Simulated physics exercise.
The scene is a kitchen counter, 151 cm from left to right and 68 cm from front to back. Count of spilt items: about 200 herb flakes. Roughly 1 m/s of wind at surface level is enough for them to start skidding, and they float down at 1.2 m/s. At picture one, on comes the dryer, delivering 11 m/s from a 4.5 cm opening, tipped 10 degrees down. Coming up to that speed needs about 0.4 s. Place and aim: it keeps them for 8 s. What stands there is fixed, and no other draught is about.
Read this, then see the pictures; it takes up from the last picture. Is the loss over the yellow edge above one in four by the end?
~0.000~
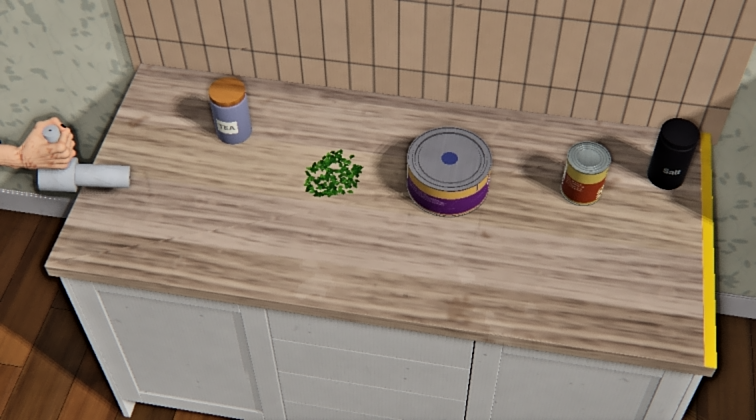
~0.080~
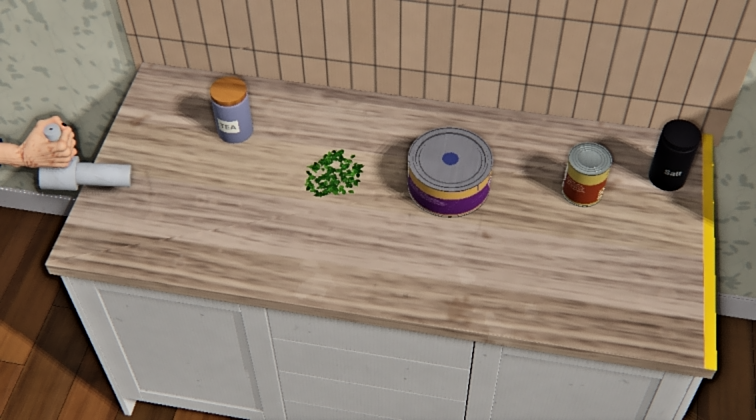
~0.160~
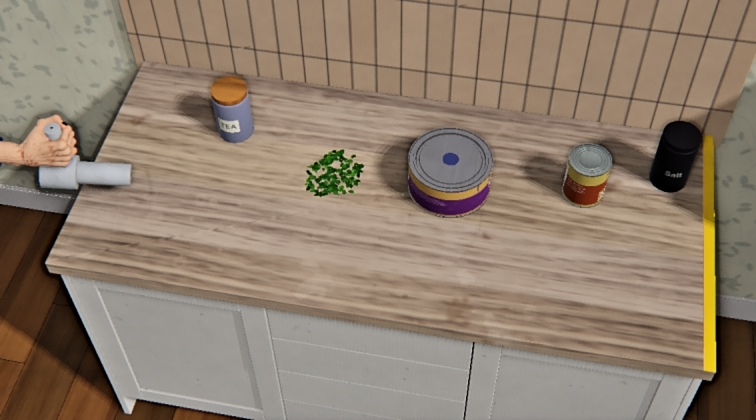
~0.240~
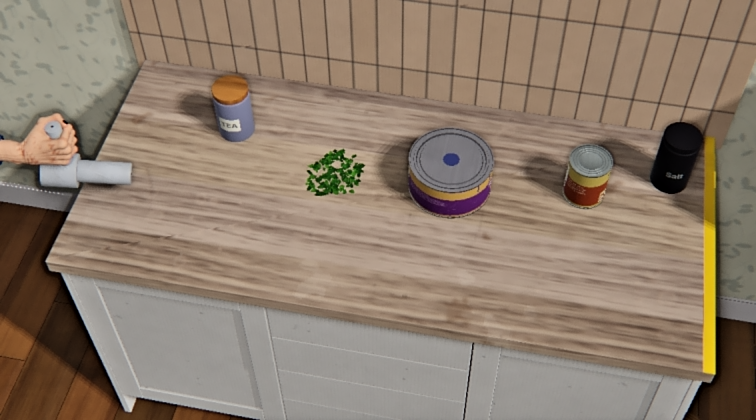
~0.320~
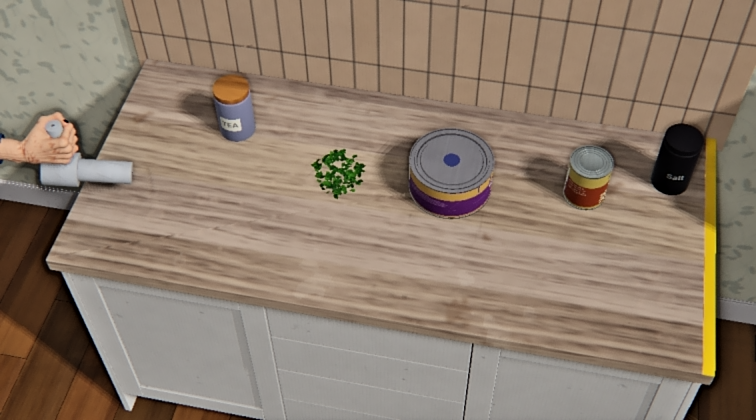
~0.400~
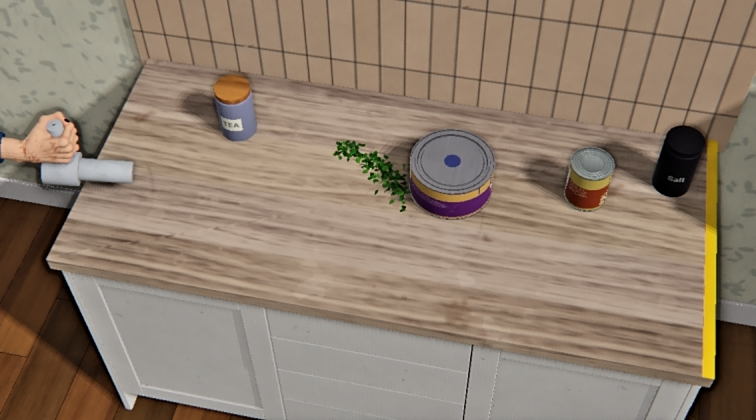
The share over that edge tops a quarter.
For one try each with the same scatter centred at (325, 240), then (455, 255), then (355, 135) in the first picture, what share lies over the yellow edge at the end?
First try near 20 %, second near 40 %, third near 80 %.
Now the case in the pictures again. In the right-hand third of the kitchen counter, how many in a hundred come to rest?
Near 20 per cent at the end.
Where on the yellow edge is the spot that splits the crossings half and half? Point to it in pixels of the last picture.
Near (717, 163).
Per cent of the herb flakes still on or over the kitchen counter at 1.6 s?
Reading: About 40 %.
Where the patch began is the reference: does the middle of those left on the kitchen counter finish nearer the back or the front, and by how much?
It has shifted to the far side, by around 20 cm.
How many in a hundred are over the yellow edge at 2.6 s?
70 per cent or so.
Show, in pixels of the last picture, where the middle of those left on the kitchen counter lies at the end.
Centre: Approx. (652, 161) px, last frame.
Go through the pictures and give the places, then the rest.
In the first picture, the middle of the herb flakes is near (331, 173), none has stirred yet and the mouth of the dryer is at (130, 177).
In the second picture, the middle of the herb flakes is near (332, 172), none has stirred yet and the yellow edge is centred on (714, 243).
In the third picture, the middle of the herb flakes is near (332, 172), none has stirred yet, the top of a large tin is at (451, 159) and the top of a jar is at (229, 89).
In the fourth picture, the middle of the herb flakes is near (333, 171) and none has stirred yet.
In the fifth picture, the middle of the herb flakes is near (340, 172), the farthest in sight from the dryer is at (363, 167) and about 10 % have left their places.
In the sixth picture, the middle of the herb flakes is near (372, 165), the farthest in sight from the dryer is at (408, 193) and about 95 % have left their places.
After 1.6 s the count stands so, 59 % are over the yellow edge; the middle of those still in play is near (648, 157).
After 2.6 s the count stands so, 66 % are over the yellow edge; the middle of those still in play is near (639, 157).
After 4.4 s the count stands so, 74 % are over the yellow edge; the middle of those still in play is near (648, 159).
After 8.0 s, at the end, 82 % are over the yellow edge; the middle of those still in play is near (652, 161).
